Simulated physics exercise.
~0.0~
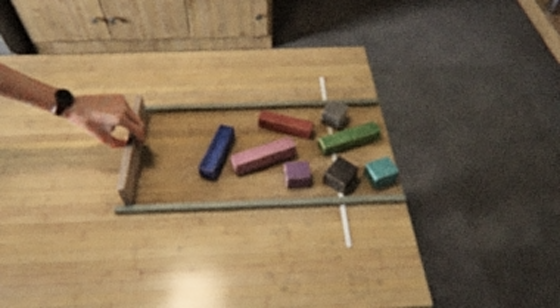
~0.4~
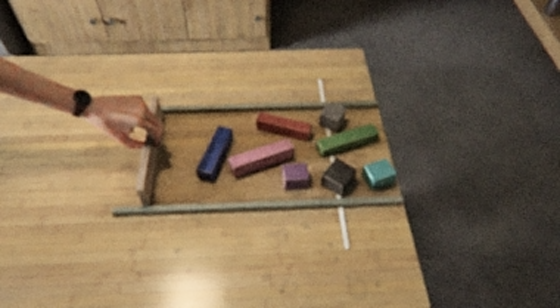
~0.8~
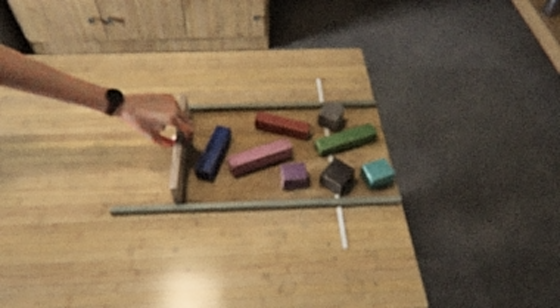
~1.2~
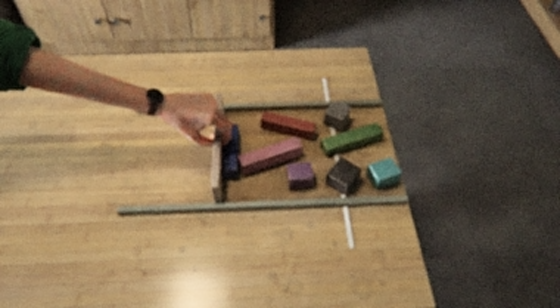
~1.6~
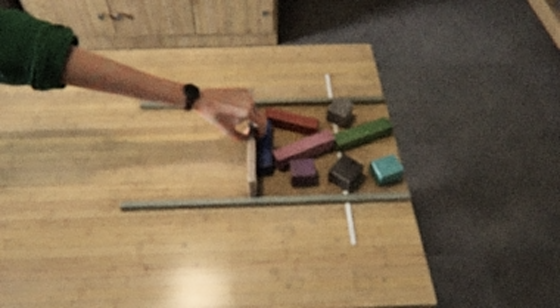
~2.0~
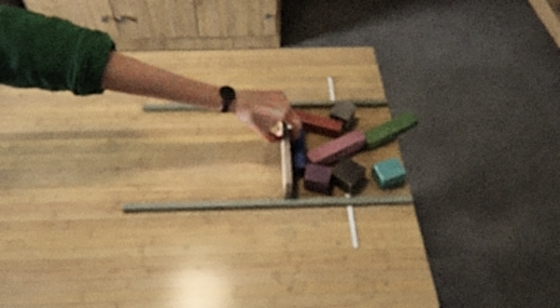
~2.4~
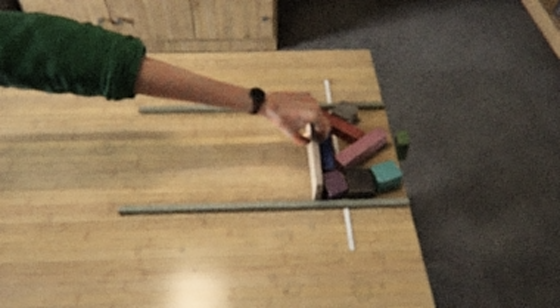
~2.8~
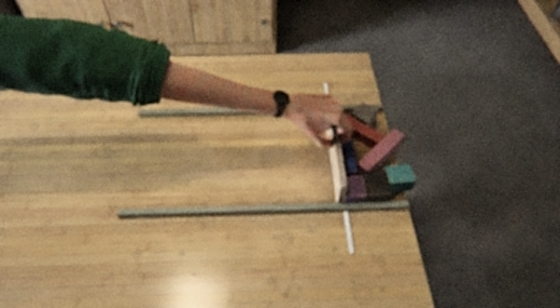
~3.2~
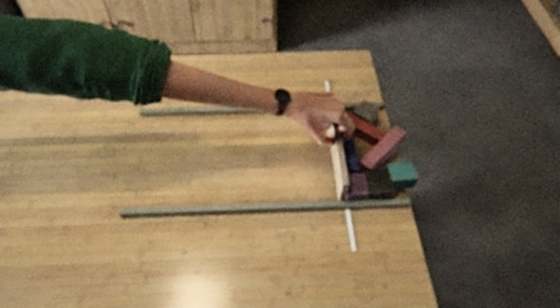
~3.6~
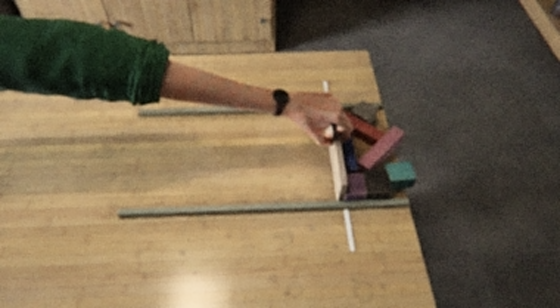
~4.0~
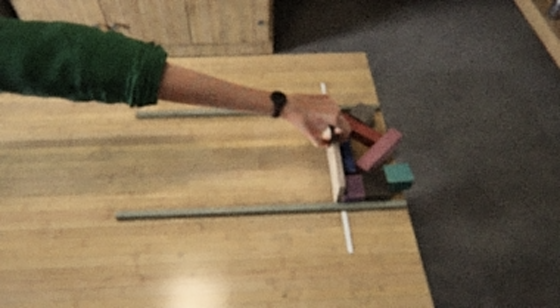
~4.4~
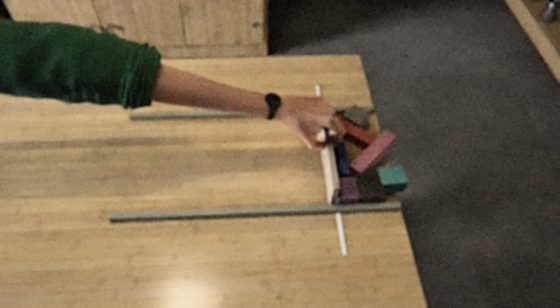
A hand pushes a board rightward, bunching coloured blocks until the green bar drops off the table.
